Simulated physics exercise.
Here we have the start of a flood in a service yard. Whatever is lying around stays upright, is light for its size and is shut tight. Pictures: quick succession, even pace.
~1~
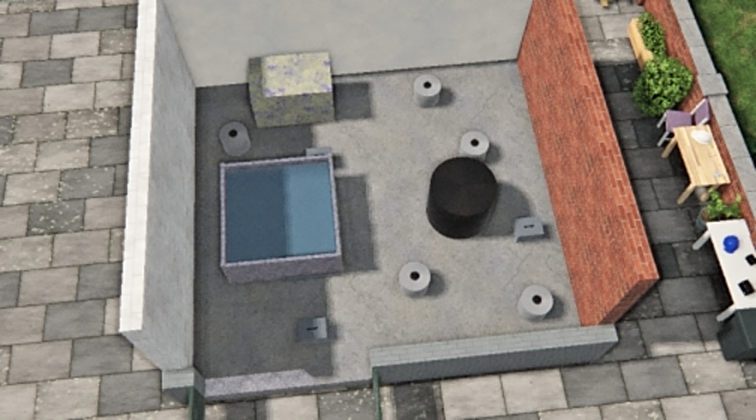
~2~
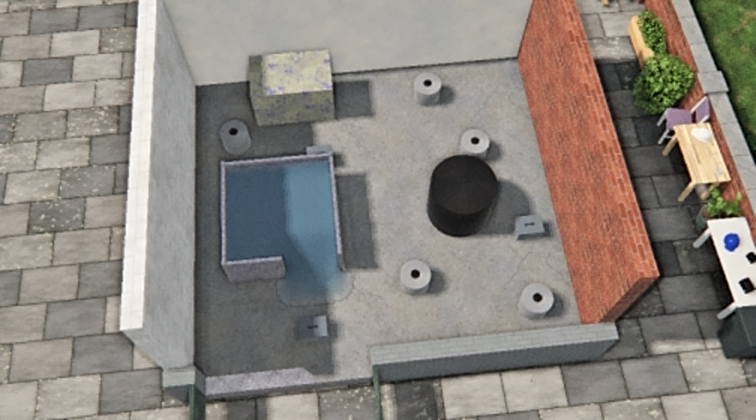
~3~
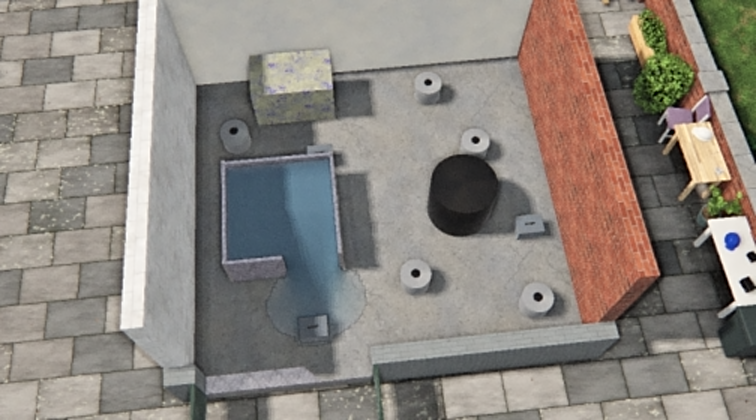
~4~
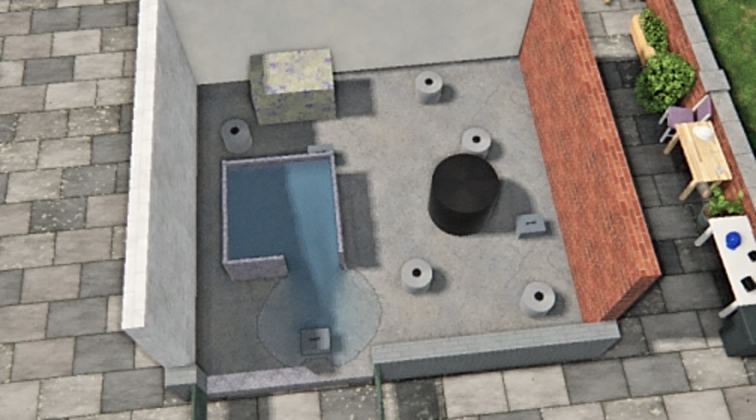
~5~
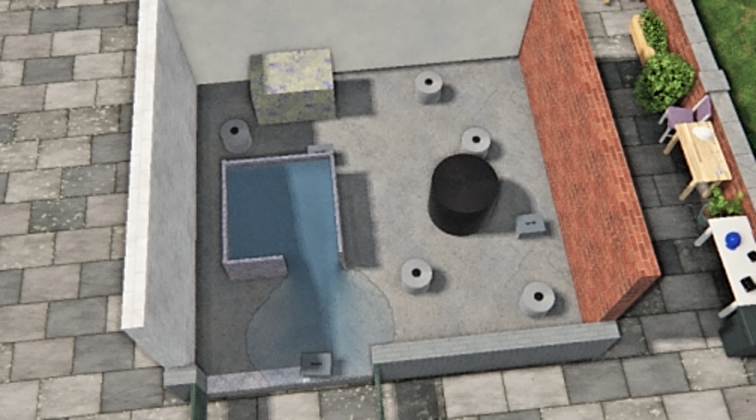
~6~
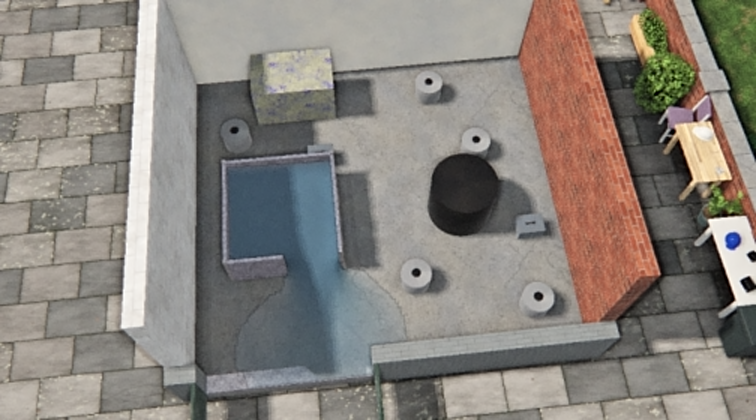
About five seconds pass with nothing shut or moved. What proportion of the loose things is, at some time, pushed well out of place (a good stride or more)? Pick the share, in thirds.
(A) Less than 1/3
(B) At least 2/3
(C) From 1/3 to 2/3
Less than 1/3.
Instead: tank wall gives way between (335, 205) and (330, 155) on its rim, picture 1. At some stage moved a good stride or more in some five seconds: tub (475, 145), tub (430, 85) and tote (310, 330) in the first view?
Taking them in order, covered the distance, covered the distance, short of it.
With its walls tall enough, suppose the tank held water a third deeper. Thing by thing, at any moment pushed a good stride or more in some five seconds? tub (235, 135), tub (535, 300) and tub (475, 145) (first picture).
First: Falls short; second: Goes past it; third: Falls short.
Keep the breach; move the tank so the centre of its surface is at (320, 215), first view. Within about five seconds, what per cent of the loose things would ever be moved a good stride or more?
It comes to some 40 %.
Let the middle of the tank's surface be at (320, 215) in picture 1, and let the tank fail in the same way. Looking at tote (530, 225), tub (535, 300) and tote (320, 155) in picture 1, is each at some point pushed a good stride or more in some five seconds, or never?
Object by object, in turn: Travelled a good distance, travelled a good distance, lingered near its place.
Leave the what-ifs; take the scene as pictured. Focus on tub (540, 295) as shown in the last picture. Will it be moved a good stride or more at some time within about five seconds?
My reading: Displaced that much.
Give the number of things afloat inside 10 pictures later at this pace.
Tally at that point: 0.
A moment on, 1 of 8 are well off their spots; 0 afloat.
Next, 1 of 8 are well off their spots; 0 afloat.
Later, 2 of 8 are well off their spots; 1 afloat.
In the end, 2 of 8 are well off their spots, and 2 have been at some point; 1 afloat.
